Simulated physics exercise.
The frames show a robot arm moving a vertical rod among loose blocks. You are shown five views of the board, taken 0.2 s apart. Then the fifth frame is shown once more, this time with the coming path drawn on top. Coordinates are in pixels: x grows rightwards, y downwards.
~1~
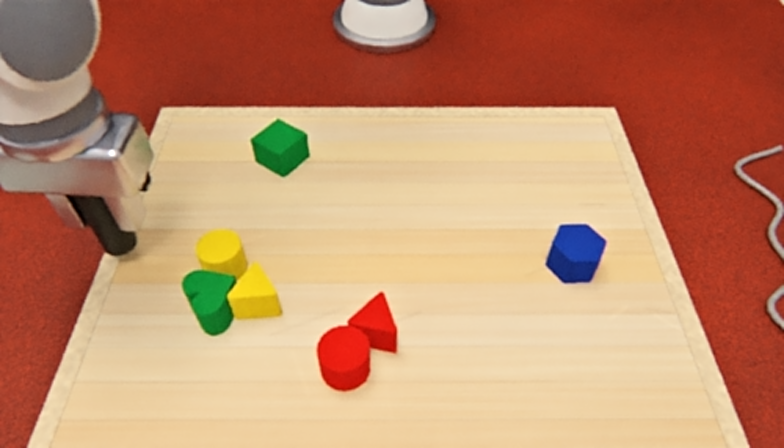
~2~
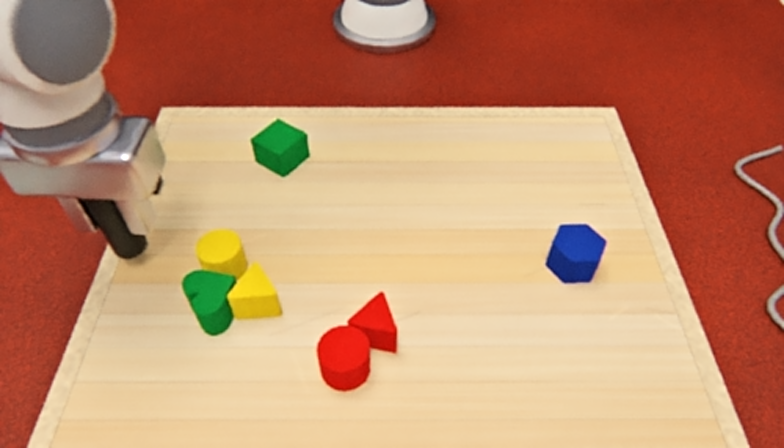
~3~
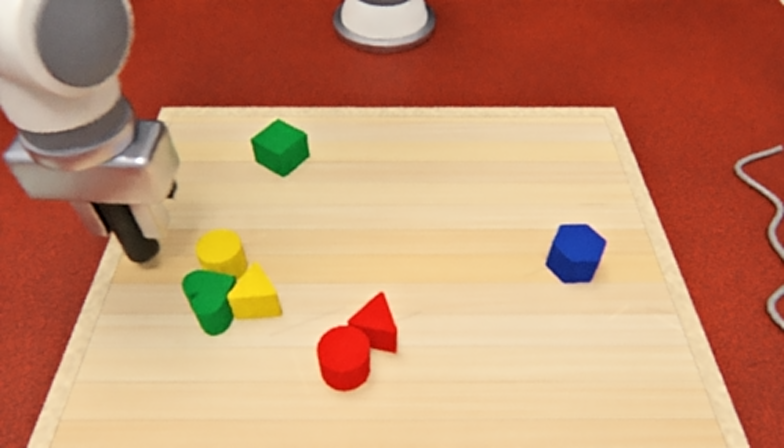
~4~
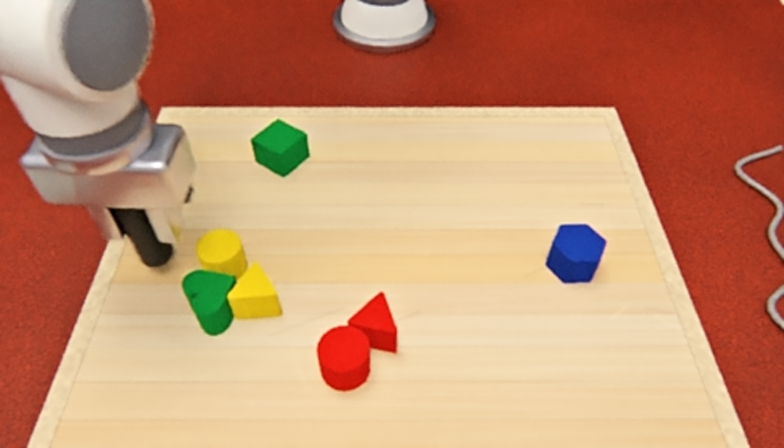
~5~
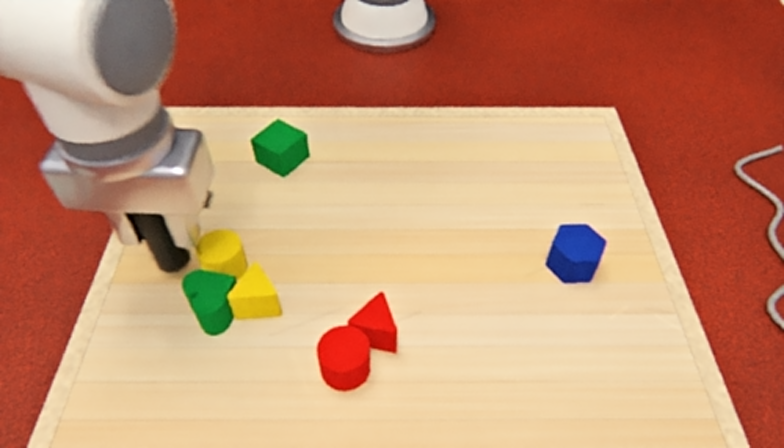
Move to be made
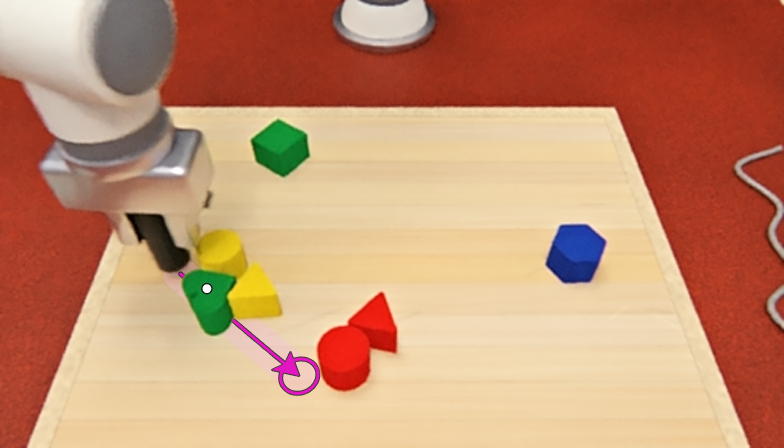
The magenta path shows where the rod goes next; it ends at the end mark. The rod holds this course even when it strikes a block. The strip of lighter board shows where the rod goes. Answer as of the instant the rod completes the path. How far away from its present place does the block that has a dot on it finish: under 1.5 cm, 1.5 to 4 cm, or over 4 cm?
It falls in the over 4 cm band.
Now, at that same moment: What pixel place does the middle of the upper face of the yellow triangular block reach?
Somewhere near (279, 295).
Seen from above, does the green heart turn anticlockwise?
I'd say no.
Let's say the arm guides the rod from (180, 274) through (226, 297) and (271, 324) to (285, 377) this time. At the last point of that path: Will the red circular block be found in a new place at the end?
My answer is no.
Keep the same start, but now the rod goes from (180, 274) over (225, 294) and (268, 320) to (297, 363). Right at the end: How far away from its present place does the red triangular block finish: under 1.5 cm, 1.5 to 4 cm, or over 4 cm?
Distance: Less than 1.5 cm.
Path on the board, straight from (180, 274) to (299, 376); the dot is on the green heart.
What follows on the original path. One third of the way, rod (212, 293); green heart (234, 316); yellow circular block (226, 248); yellow triangular block (277, 294), turned 55° anticlockwise.
Two thirds of the way, rod (252, 327); green heart (271, 357), turned 15° clockwise; yellow circular block (226, 248); yellow triangular block (279, 295), turned 65° anticlockwise.
At the end, rod (296, 363); green heart (302, 405), turned 45° clockwise; yellow circular block (226, 248); yellow triangular block (279, 295), turned 65° anticlockwise; red circular block in place.
